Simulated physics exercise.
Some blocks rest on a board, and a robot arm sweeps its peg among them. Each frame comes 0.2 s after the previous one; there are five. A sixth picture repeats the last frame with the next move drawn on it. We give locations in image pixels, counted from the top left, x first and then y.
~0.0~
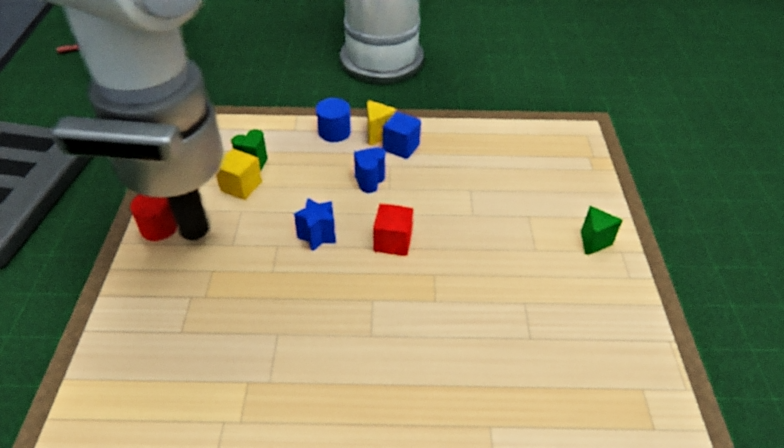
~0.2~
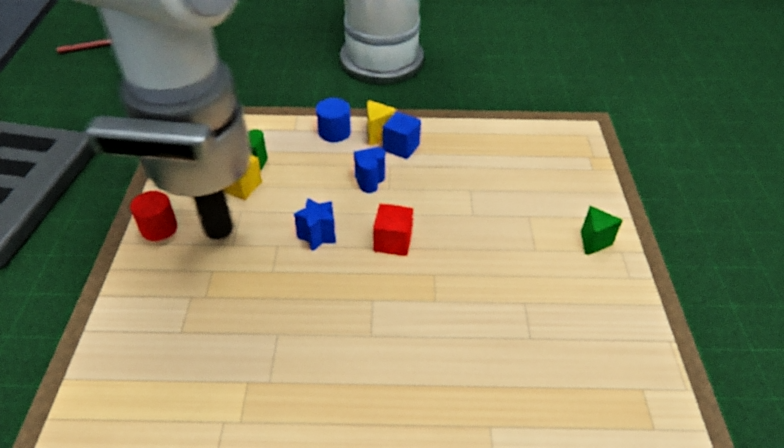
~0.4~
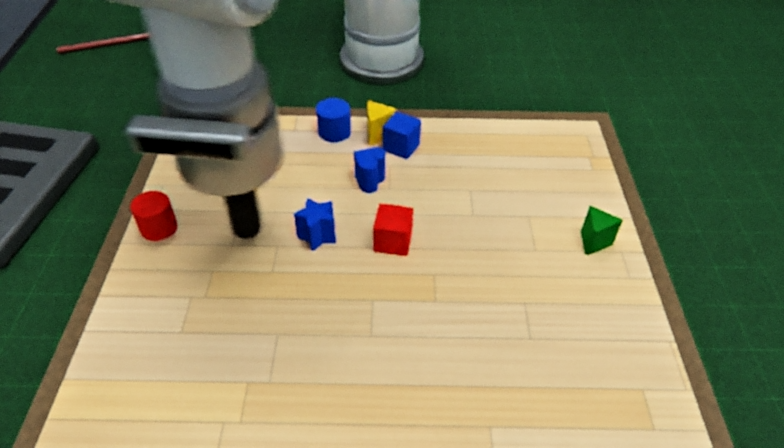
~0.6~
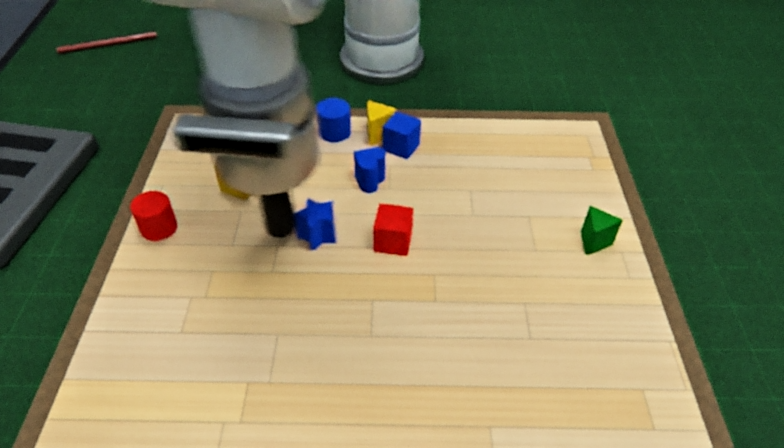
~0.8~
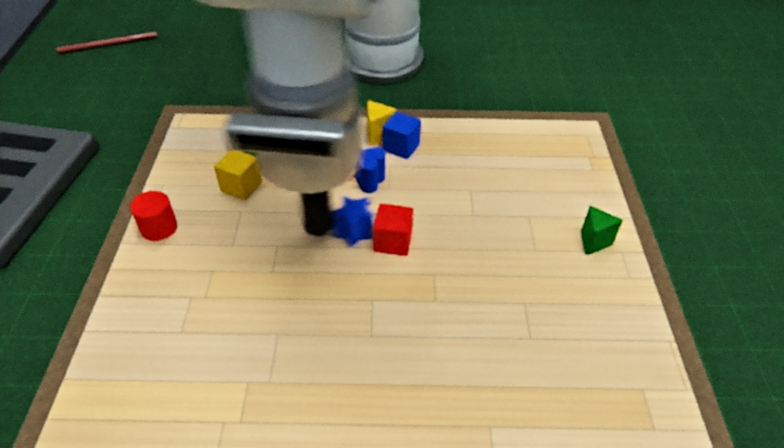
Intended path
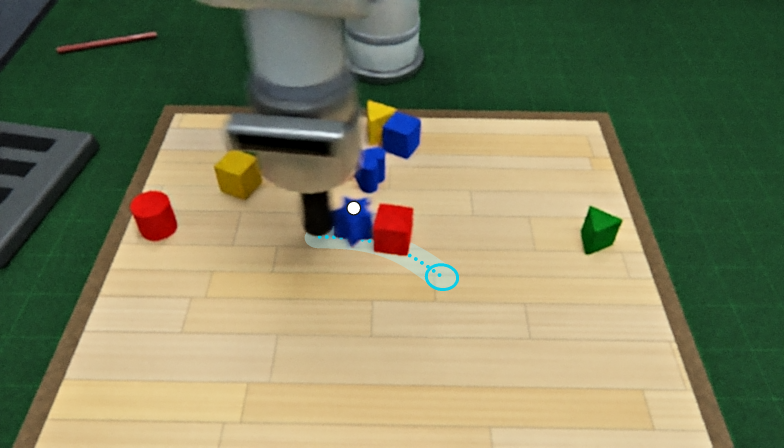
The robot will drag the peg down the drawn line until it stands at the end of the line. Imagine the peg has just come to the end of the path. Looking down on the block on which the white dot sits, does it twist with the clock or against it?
From above, counter-clockwise.
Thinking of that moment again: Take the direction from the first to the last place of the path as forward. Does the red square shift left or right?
The red square is shifted sideways to the left, facing along the path from start to end.
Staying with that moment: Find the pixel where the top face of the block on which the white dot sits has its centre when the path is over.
Its top middle will sit at (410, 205).
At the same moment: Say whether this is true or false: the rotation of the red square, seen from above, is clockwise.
True - the claim holds.
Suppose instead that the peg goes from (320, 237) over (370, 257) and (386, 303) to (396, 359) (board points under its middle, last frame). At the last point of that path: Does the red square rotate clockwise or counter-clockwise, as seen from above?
With the clock.
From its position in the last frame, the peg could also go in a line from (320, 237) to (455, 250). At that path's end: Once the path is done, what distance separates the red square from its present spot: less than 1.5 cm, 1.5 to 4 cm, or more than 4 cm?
It goes beyond 4 cm.
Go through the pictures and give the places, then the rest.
The first frame shows peg tip (195, 229); block tops, blue star (315, 211); blue heart (370, 157); red square (394, 217).
The second frame shows peg (219, 229); blocks unchanged.
The third frame shows peg (248, 228); blocks unchanged.
The fourth frame shows peg (281, 227); blocks unchanged.
The fifth frame shows peg (318, 226); blue star (354, 208); blue heart (370, 157); red square (394, 217).
Path on the board, from (320, 237) via (364, 240) and (406, 253), ending at (442, 277); the dot is on the blue star.
On the path given first. One third of the way, peg (364, 229); blue star (395, 204), turned 30° anticlockwise; red square (430, 215), turned 35° clockwise.
Two thirds of the way, peg (407, 242); blue star (410, 205), turned 95° anticlockwise; red square (453, 210), turned 60° clockwise.
At the end, peg (443, 266); blue star (410, 205), turned 95° anticlockwise; blue heart in place; red square (453, 210), turned 60° clockwise.
